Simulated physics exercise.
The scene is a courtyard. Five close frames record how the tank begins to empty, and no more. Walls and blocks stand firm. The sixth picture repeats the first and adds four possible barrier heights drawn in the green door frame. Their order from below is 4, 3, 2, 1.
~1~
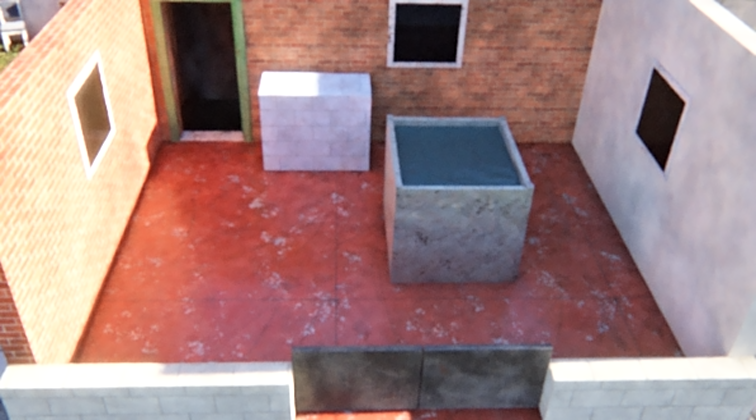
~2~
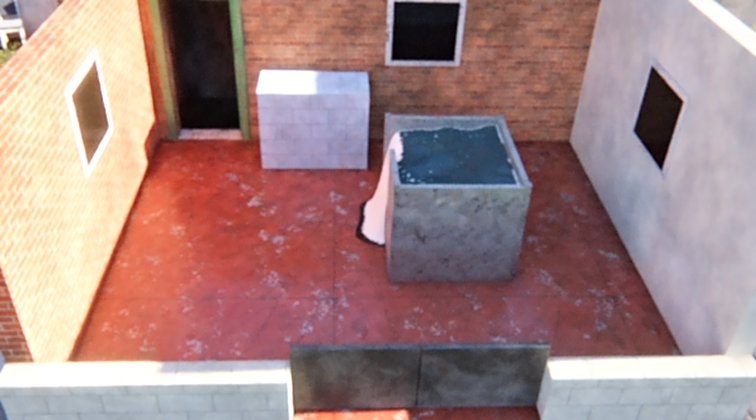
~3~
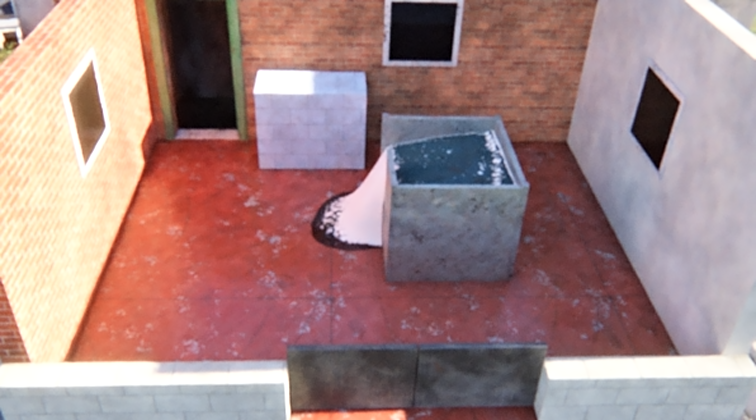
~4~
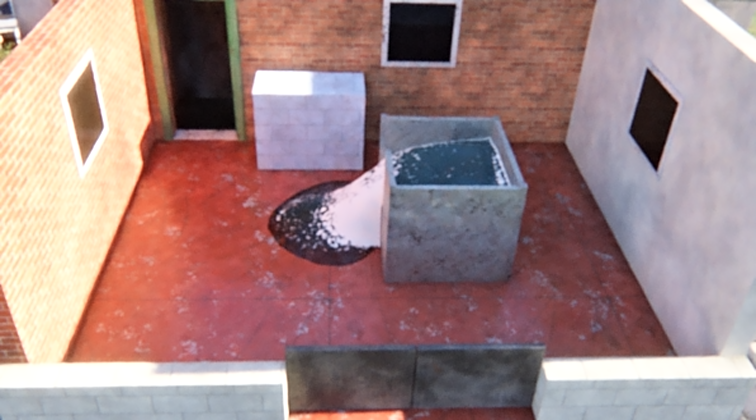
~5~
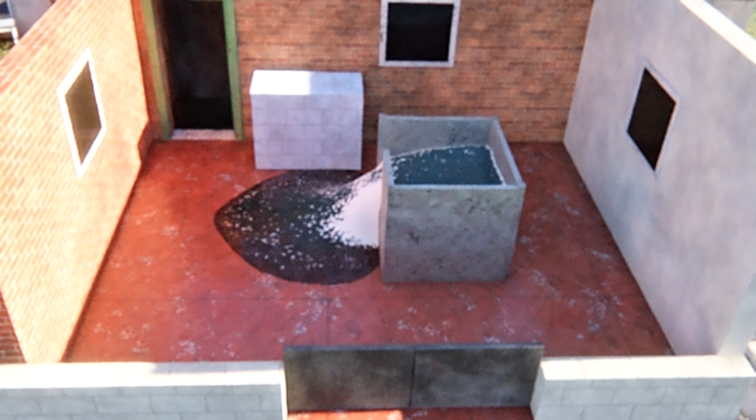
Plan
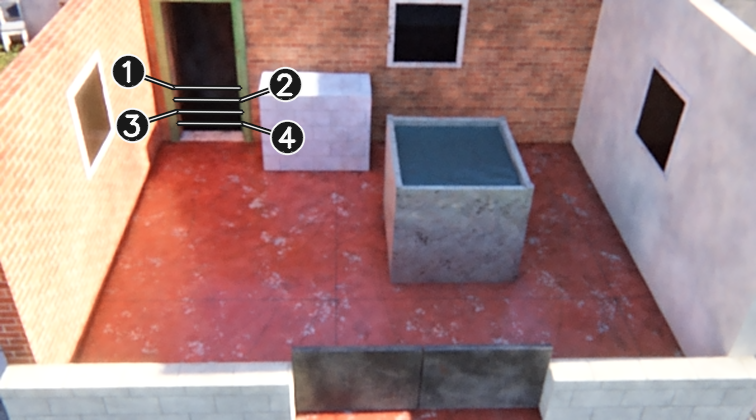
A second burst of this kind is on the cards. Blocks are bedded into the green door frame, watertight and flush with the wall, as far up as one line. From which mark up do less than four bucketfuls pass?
That is height 4.
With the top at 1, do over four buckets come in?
No, not at all.
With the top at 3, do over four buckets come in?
No, not at all.
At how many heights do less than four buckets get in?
All of the four.
On the marked copy, 1 at (206, 87); 2 at (207, 99); 3 at (209, 111); 4 at (210, 123); from the bottom up 4, 3, 2, 1.
With 1, nothing gets over.
With 2, nothing gets over.
With 3, nothing gets over.
With 4, a splash gets over, under a bucket.
